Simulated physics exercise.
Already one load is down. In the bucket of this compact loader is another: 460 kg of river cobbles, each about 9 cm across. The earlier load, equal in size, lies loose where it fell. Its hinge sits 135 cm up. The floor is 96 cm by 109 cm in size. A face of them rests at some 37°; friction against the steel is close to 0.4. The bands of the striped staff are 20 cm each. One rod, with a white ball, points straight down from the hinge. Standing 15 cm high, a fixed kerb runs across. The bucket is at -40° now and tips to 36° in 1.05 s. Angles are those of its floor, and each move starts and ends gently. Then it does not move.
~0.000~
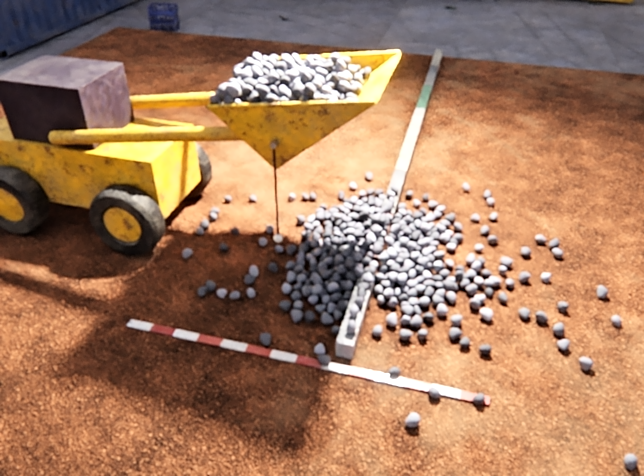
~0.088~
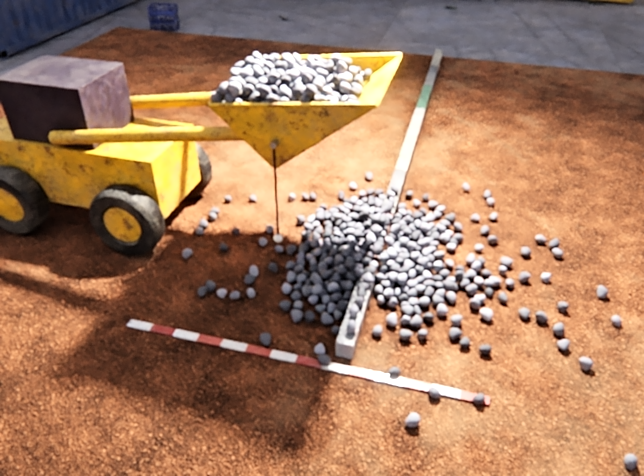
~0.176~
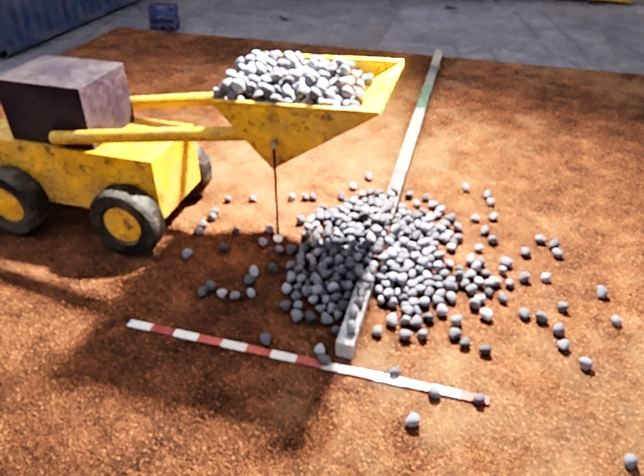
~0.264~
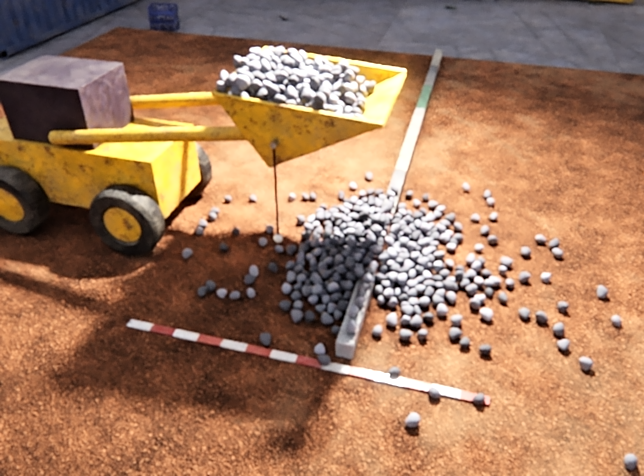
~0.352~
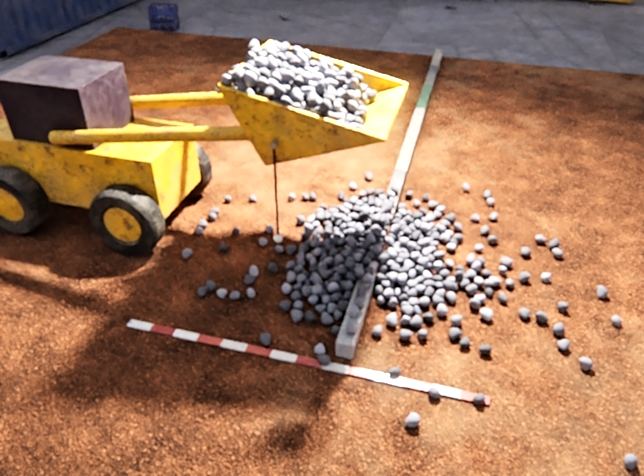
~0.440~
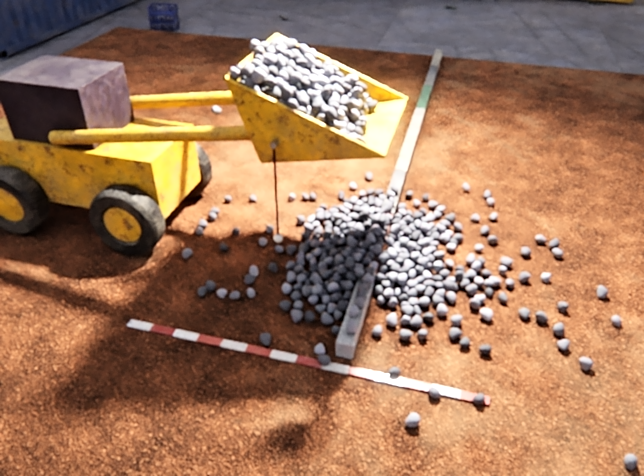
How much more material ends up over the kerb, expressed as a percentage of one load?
About 96 per cent of a load more.
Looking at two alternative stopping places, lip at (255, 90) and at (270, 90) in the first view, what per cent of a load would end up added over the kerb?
The first would add around 0 per cent, the second around 5 per cent.
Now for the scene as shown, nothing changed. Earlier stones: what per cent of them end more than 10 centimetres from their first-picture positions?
Around 25 in a hundred.
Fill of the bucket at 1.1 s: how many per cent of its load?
About 70 per cent.
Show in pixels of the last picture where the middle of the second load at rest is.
Centre at roughly (431, 257).
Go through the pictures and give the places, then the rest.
The bucket is at -40°, its lip at (375, 103); the top of the load is at (312, 64). The earlier load is highest near (371, 238), 24 cm above ground level, 58 % on this side of the kerb, 43 % over the kerb, in the first picture.
Lip at (377, 105), floor tilted -38°, highest stones at (311, 64); the stones move at 0.2 m/s on average, in the second picture.
The bucket is at -34°, its lip at (380, 113); the top of the load is at (301, 63); the stones move at 0.3 m/s on average, in the third picture.
The bucket is at -28°, its lip at (383, 125); the top of the load is at (264, 60); the stones move at 0.4 m/s on average, in the fourth picture.
The bucket is at -20°, its lip at (385, 140); the top of the load is at (264, 54); 1 % has left, in the fifth picture.
Lip at (385, 157), floor tilted -11°, highest stones at (270, 48); 1 % has left, in the sixth picture.
After 0.8 s the floor is at 24°; in per cent of one load, 99 in the bucket, 58 on this side of the kerb, 43 over the kerb; the foremost stones are at (593, 323).
After 1.1 s the floor is at 36°; in per cent of one load, 69 in the bucket, 77 on this side of the kerb, 56 over the kerb; the foremost stones are at (593, 323).
After 1.5 s the floor is at 36°; in per cent of one load, 23 in the bucket, 72 on this side of the kerb, 106 over the kerb; the foremost stones are at (593, 323).
After 4.2 s the floor is at 36°; in per cent of one load, 0 in the bucket, 62 on this side of the kerb, 140 over the kerb; the foremost stones are at (615, 341). Net gain over the kerb, 96.
